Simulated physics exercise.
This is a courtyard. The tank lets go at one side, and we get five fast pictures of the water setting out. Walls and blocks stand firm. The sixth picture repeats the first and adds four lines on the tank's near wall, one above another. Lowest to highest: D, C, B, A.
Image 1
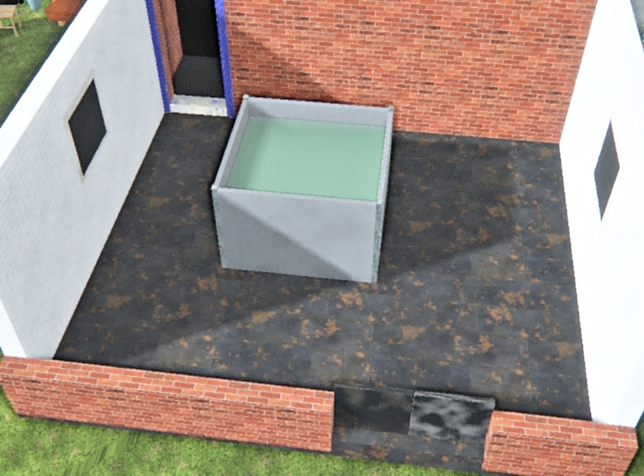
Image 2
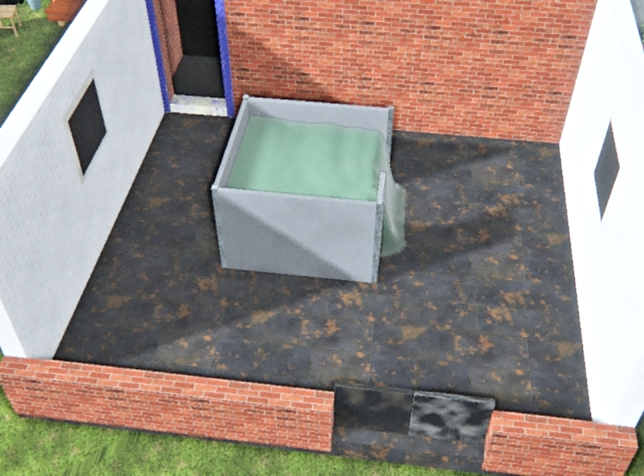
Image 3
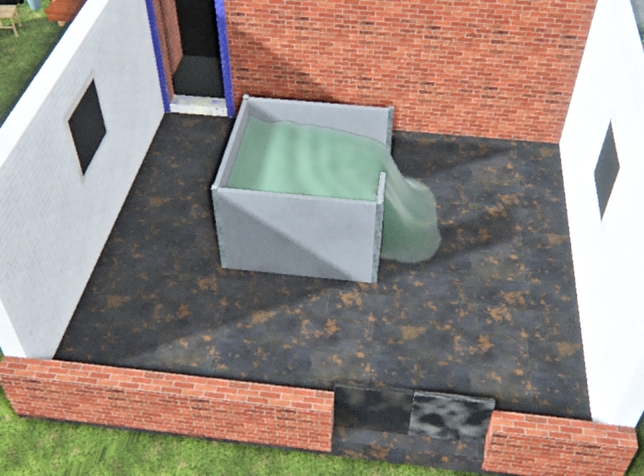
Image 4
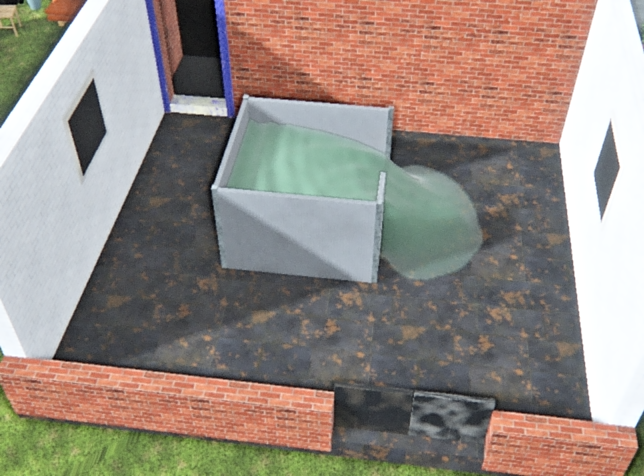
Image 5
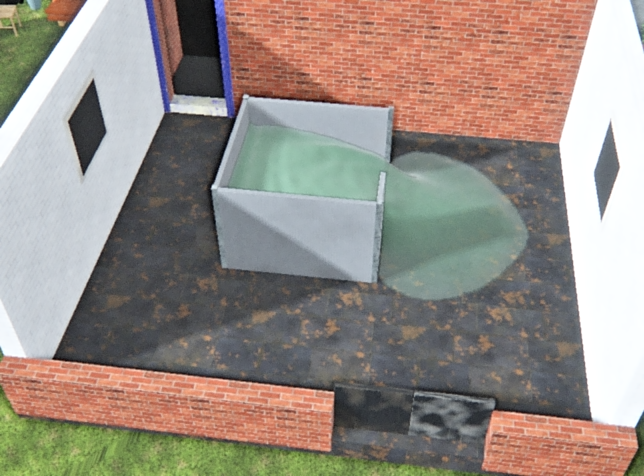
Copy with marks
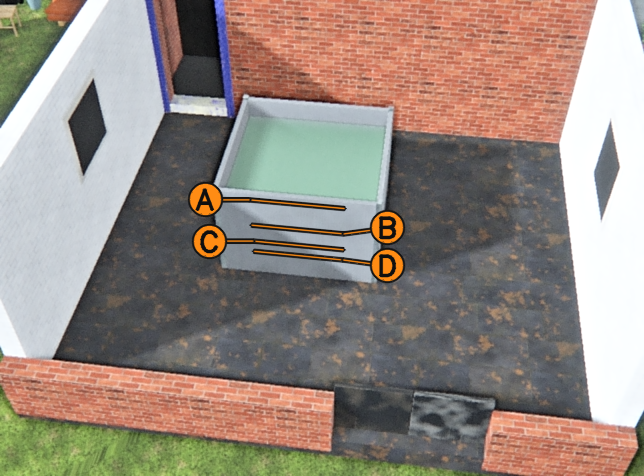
Green water poured out through the right side of a gray tank in a brick-and-white-walled courtyard, spreading across the dark ground in a widening rounded pool while the level inside the tank dropped.
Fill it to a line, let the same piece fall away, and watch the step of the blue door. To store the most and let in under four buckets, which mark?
B.
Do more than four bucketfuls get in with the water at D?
No.
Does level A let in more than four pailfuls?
Yes.
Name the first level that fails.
A.
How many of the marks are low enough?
Three of the four.
On the marked copy, A at (296, 204); B at (297, 229); C at (298, 245); D at (298, 255); from the bottom up D, C, B, A.
With A, about 11 bucketfuls get in.
With B, a splash gets over, under a bucket.
With C, nothing gets over.
With D, nothing gets over.
